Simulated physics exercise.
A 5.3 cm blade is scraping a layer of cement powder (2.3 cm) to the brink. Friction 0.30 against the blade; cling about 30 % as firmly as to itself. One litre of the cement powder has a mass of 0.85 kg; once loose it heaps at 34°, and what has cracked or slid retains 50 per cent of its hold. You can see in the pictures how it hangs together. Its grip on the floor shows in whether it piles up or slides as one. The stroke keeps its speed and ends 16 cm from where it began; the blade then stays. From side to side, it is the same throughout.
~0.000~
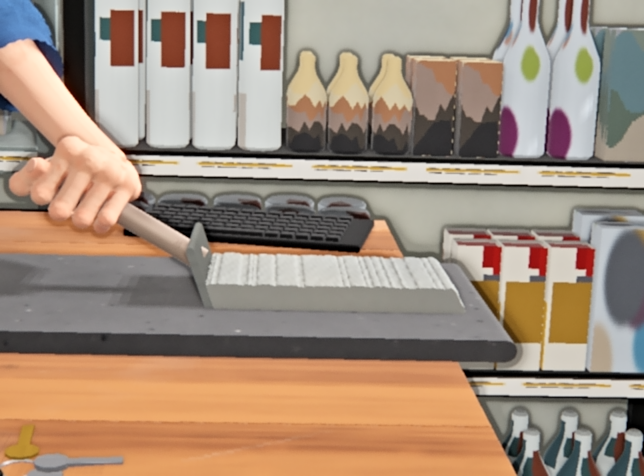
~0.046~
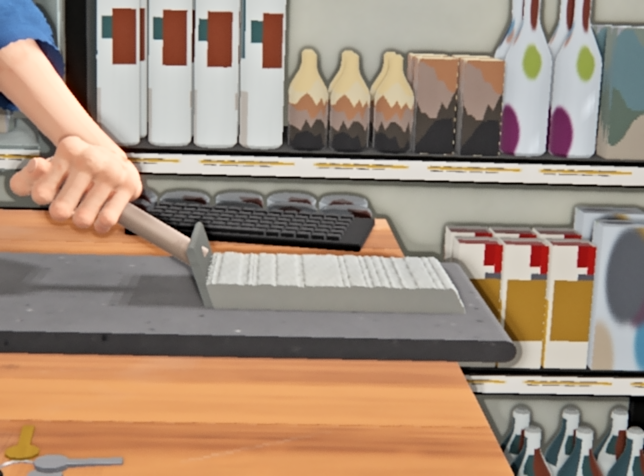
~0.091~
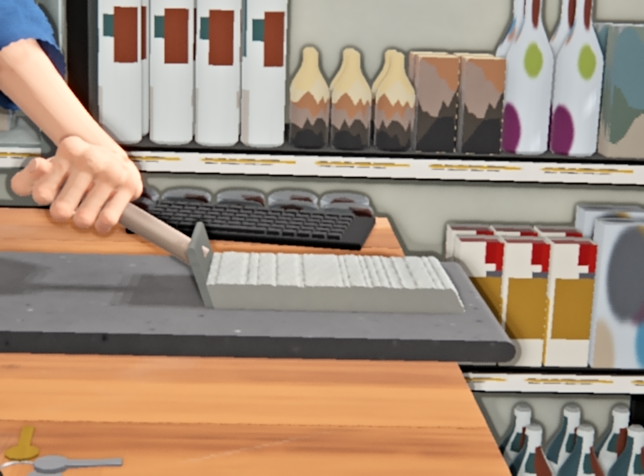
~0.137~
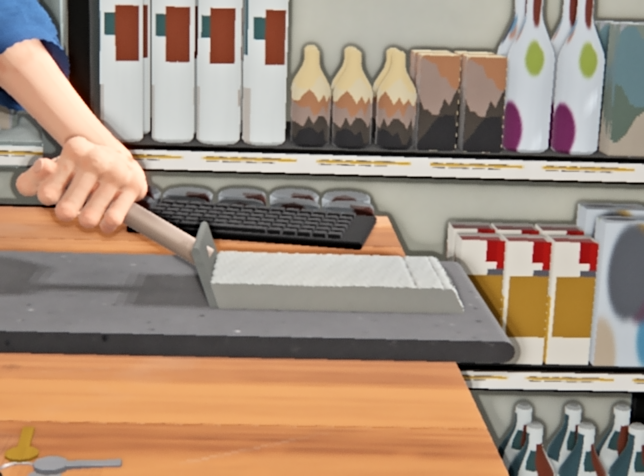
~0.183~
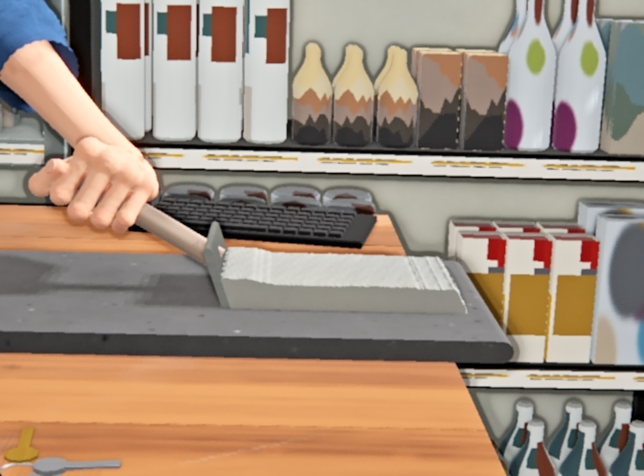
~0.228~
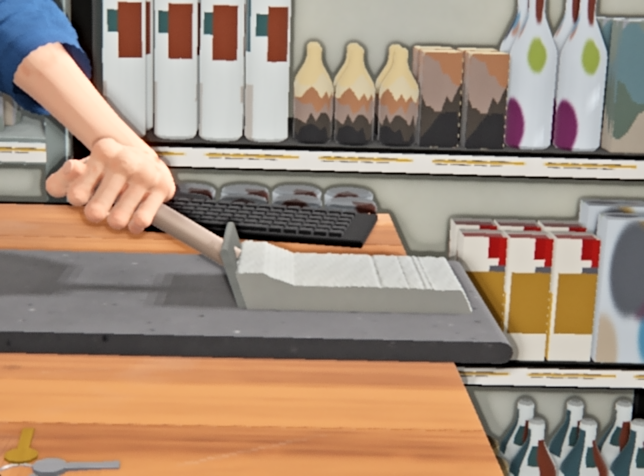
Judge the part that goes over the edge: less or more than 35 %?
I judge it more.
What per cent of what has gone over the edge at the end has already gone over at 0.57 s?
I'd say near 50 per cent.
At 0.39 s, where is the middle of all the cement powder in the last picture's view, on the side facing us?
(402, 299), roughly.
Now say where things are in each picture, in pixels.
Foot of the blade at (214, 309), not yet moved; front end of the cement powder at (464, 312), piled 2.3 cm high, in the first picture.
Foot of the blade at (214, 308), not yet moved; front end of the cement powder at (464, 311), piled 2.3 cm high, in the second picture.
Foot of the blade at (214, 308), not yet moved; front end of the cement powder at (463, 311), piled 2.3 cm high, in the third picture.
Foot of the blade at (219, 308), moved 4 mm; front end of the cement powder at (463, 312), piled 2.4 cm high, in the fourth picture.
Foot of the blade at (231, 309), moved 1.5 cm; front end of the cement powder at (466, 312), piled 2.9 cm high, in the fifth picture.
Foot of the blade at (247, 309), moved 3.0 cm; front end of the cement powder at (471, 312), piled 3.5 cm high, in the sixth picture.
By 0.39 s, 0 % has gone over the edge.
By 0.57 s, 24 % has gone over the edge.
By 0.76 s, 46 % has gone over the edge.
By 0.94 s, 47 % has gone over the edge.
By 1.00 s, at the end, 47 % has gone over the edge.
